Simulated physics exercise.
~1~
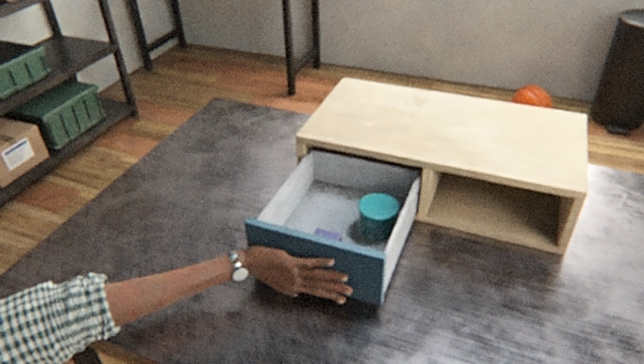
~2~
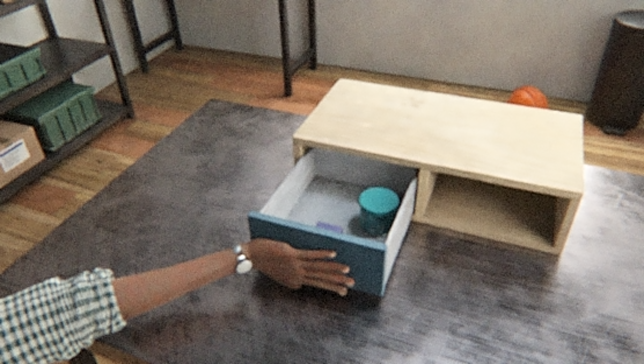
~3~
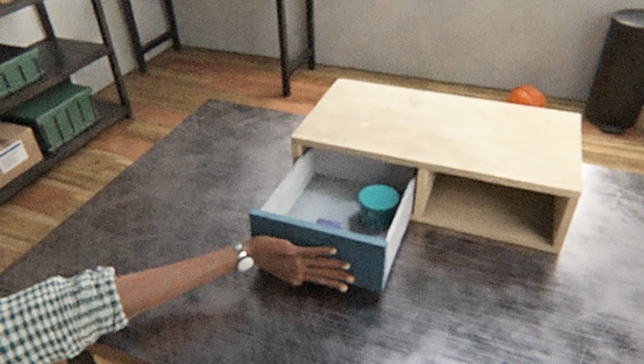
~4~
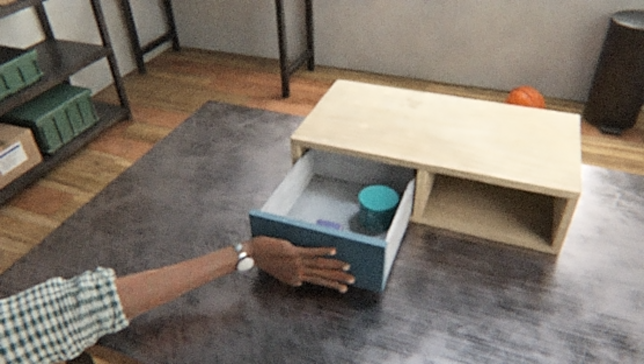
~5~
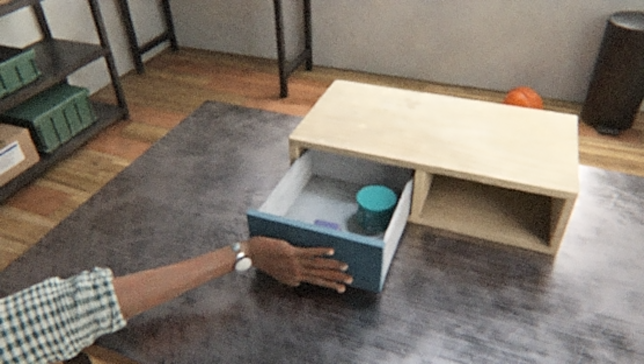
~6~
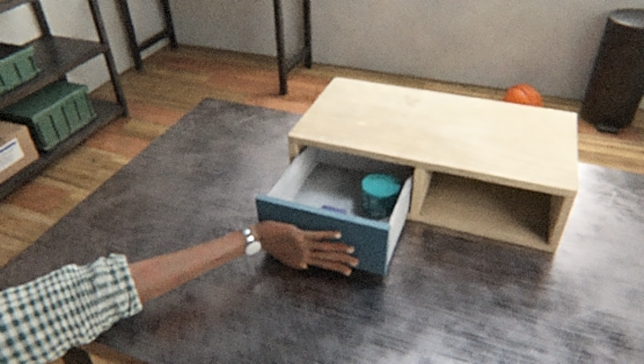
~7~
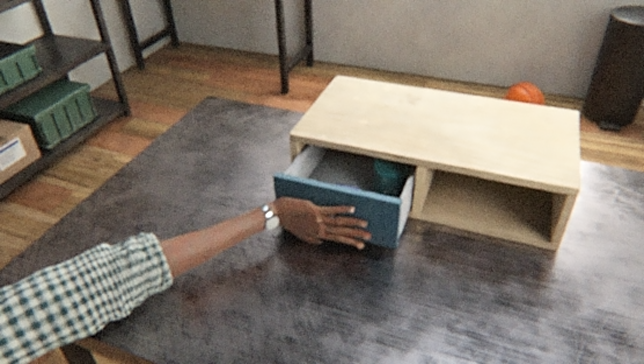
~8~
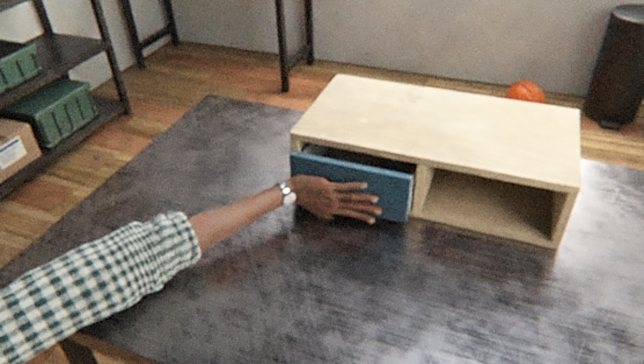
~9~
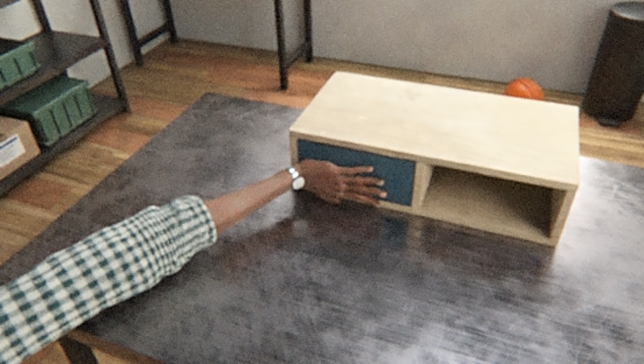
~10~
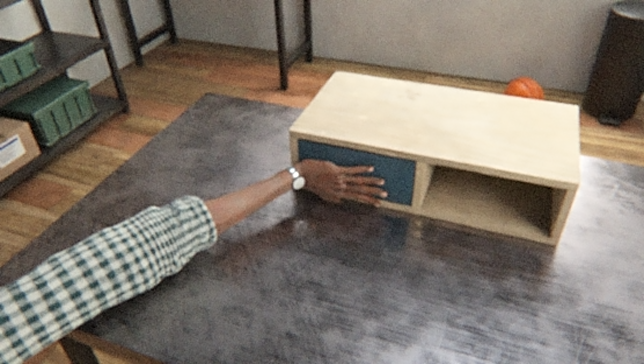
On a dark tabletop in a room with shelves, a hand in a checked sleeve rests against the blue front of an open drawer holding a turquoise tin, pauses, then pushes it steadily into the pale wooden chest until it shuts flush, hiding the contents.
